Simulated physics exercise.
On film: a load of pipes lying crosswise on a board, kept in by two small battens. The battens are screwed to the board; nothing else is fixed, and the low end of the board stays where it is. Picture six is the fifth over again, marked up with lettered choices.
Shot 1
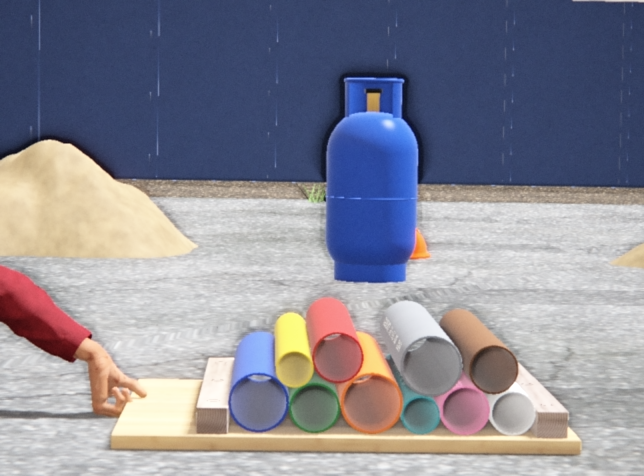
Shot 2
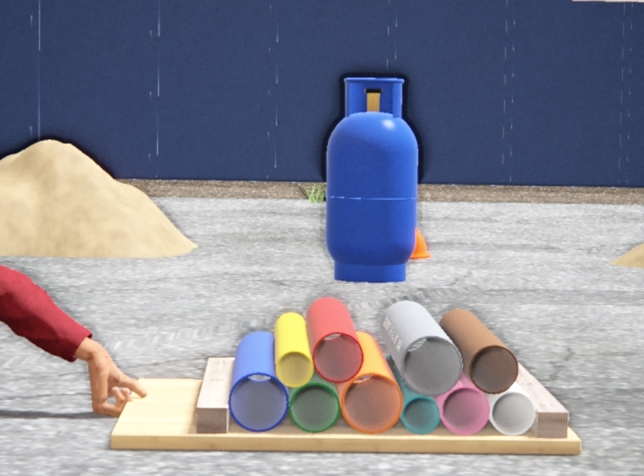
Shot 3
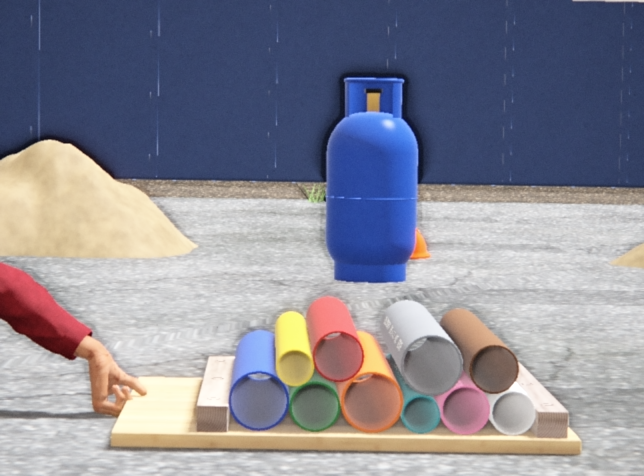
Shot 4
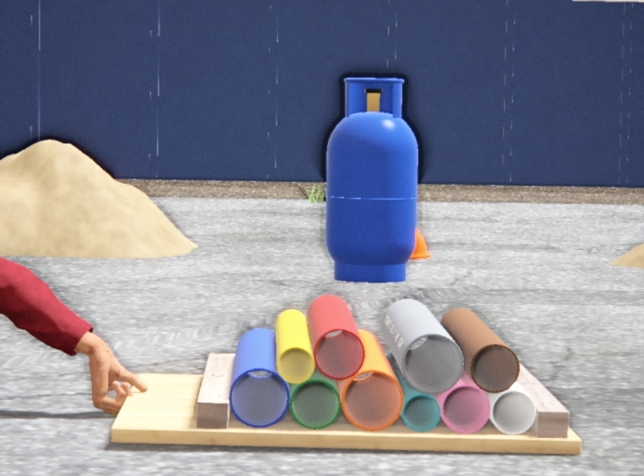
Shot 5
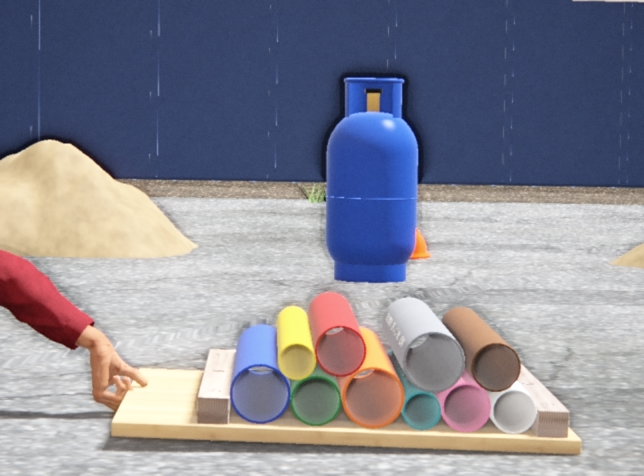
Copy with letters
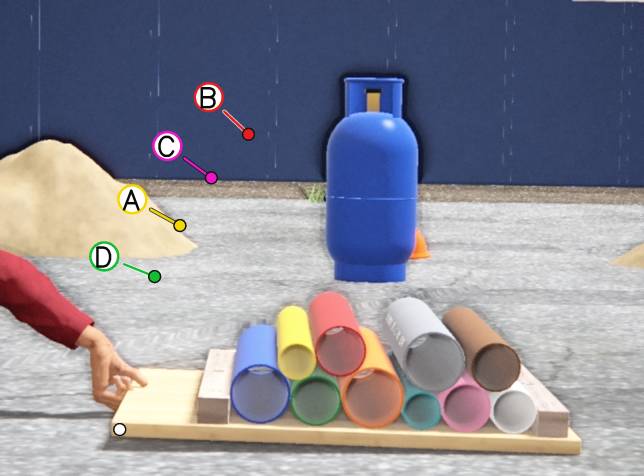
At first, a hand in a red sleeve rests its fingers on the left end of a board stacked with colourful pipes between two small battens. Then the hand slowly lifts that end slightly, tilting the board and shifting the pipes a little with it, while the blue gas cylinder behind stays still.
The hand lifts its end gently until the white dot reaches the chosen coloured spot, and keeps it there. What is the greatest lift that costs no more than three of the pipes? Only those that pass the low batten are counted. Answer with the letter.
No higher than C.
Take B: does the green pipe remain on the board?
The green pipe: Yes.
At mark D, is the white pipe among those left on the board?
Yes.
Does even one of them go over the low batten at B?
At B: Yes.
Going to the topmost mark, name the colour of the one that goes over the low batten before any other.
The brown one.
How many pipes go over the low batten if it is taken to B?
At B the number is four.
On the marked copy, A at (180, 225); B at (248, 134); C at (211, 178); D at (154, 276); the white dot at (120, 430).
Following C. Soon after the start, board at 22°.
Later, board at 35°.
In the end, board at 35°, three over the low batten (red, brown, grey).
As for the rest, A one over the low batten (brown); B four over the low batten (yellow, red, brown, grey); D none over the low batten.
